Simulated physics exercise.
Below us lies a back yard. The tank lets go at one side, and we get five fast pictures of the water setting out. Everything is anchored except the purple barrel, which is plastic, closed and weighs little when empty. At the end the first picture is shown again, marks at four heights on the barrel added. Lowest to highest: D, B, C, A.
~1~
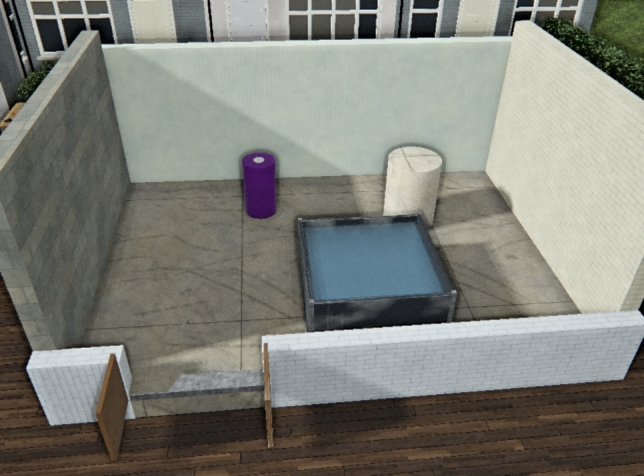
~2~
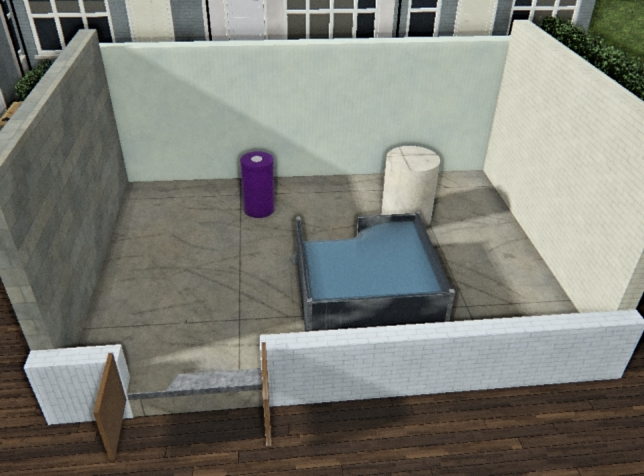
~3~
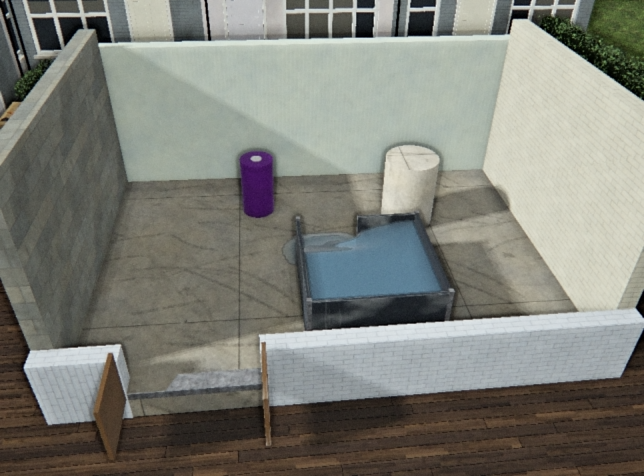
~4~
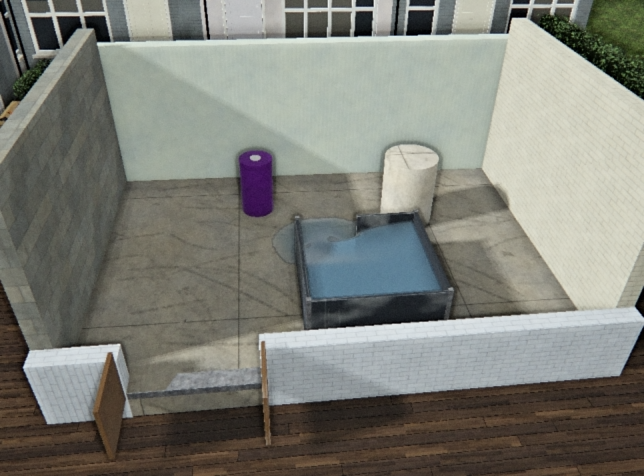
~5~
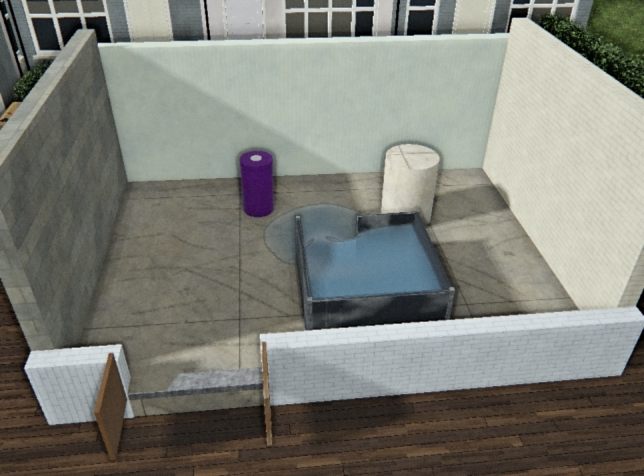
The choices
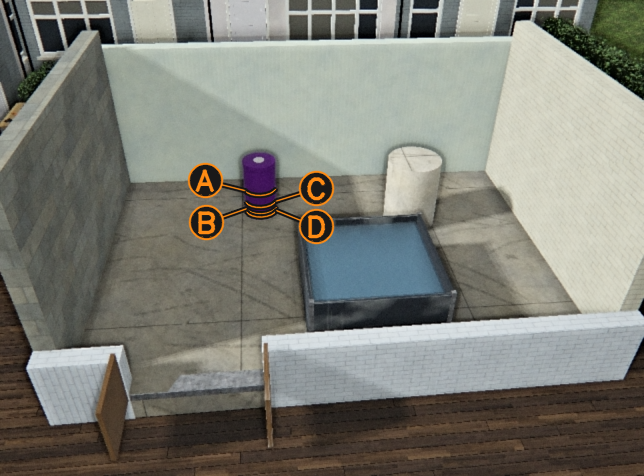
Back yard with a full square tank losing part of its back wall, water spreading across the paving toward a purple barrel.
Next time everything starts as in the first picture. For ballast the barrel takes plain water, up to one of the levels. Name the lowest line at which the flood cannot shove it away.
Use mark A.
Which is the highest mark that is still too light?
Here it is mark C.
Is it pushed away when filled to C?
Yes, it does.
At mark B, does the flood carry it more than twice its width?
Yes, it does.
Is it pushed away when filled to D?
Yes, that goes wrong.
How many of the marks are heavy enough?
One of the four.
On the marked copy, A at (260, 195); B at (261, 213); C at (261, 207); D at (261, 217); from the bottom up D, B, C, A.
Choosing A, it does not move.
Choosing B, it is pushed about 4 times its own width away.
Choosing C, it is pushed about its own width away.
Choosing D, it is pushed about 6 times its own width away.
